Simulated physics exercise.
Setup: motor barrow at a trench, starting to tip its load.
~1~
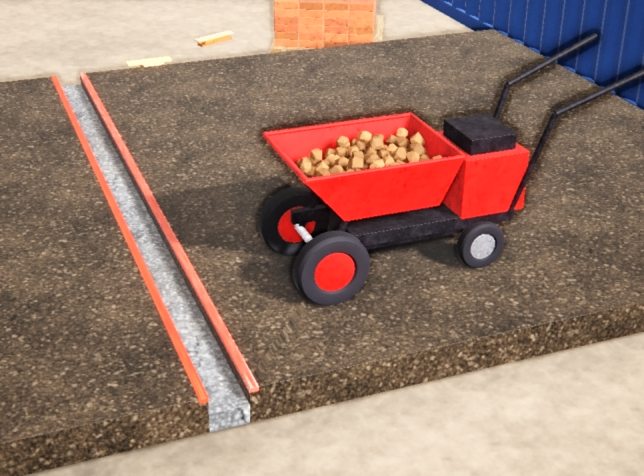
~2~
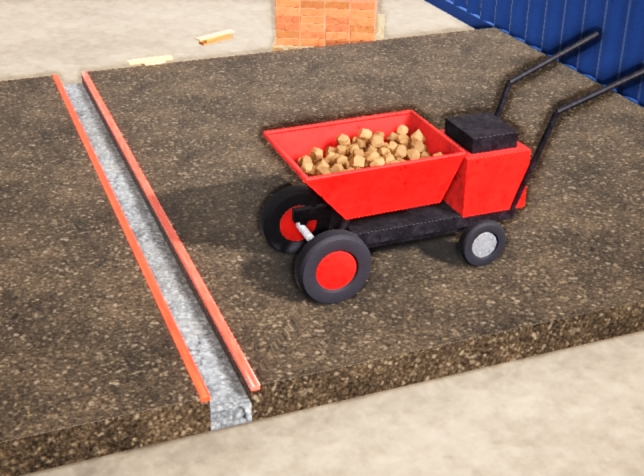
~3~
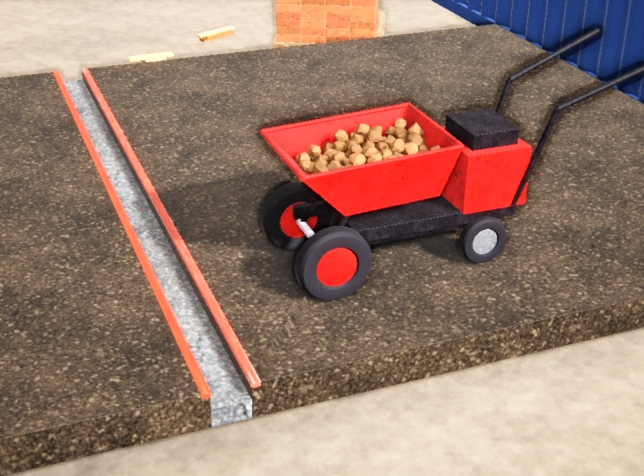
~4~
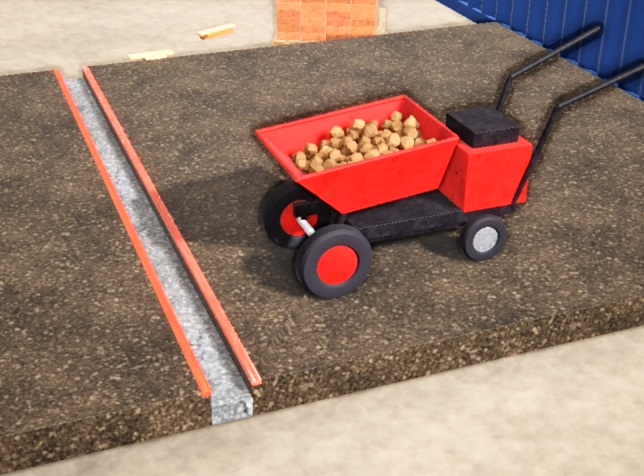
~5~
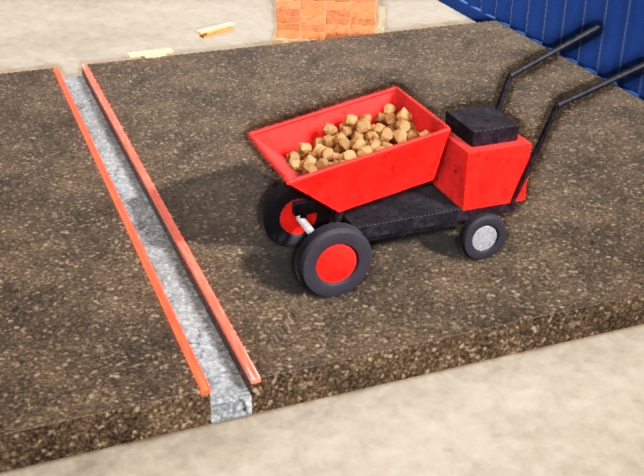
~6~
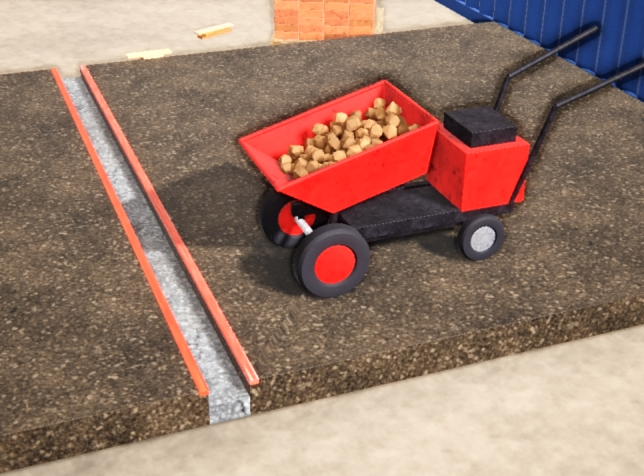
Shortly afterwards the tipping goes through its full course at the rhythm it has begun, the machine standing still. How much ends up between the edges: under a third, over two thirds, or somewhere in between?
Fraction in: One third to two thirds.
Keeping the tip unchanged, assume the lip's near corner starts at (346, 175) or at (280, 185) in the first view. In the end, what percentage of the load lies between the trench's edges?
40 % and 40 %.
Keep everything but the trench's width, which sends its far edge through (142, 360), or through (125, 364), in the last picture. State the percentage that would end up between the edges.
80 % then 90 %, roughly.
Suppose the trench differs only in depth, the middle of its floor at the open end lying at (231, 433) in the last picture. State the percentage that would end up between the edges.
About 70 per cent.
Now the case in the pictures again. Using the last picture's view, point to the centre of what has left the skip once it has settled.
Near pixel (170, 285).
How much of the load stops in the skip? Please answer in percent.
It works out near 15 percent.
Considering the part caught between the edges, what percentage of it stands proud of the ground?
45 in a hundred.
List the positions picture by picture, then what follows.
The first frame shows lip of the skip at (306, 181), level; top of the load at (371, 158), clay clods; first edge of the trench at (233, 349); far edge at (185, 359), the trench under half as wide as the skip, and about half as deep as wide.
The second frame shows lip of the skip at (306, 180), level; top of the load at (372, 156).
The third frame shows lip of the skip at (302, 179), tipped barely; top of the load at (369, 151).
The fourth frame shows lip of the skip at (297, 180), tipped a little; top of the load at (383, 150).
The fifth frame shows lip of the skip at (289, 182), tipped a little; top of the load at (385, 135).
The sixth frame shows lip of the skip at (279, 189), tipped clearly; top of the load at (383, 127); first edge of the trench at (233, 342); far edge at (186, 351).
Soon after the last picture, skip tipped steeply; all in the skip.
A little later, skip tipped right over; about two thirds in the skip; a stray few short of the trench; about a quarter in or heaped over the trench; a stray few beyond it; a small part falling.
Later still, skip tipped right over; about a quarter in the skip; a small part short of the trench; about half in or heaped over the trench; about a third beyond it.
At rest, skip tipped right over; about a quarter in the skip; a small part short of the trench; about half in or heaped over the trench; about a third beyond it.
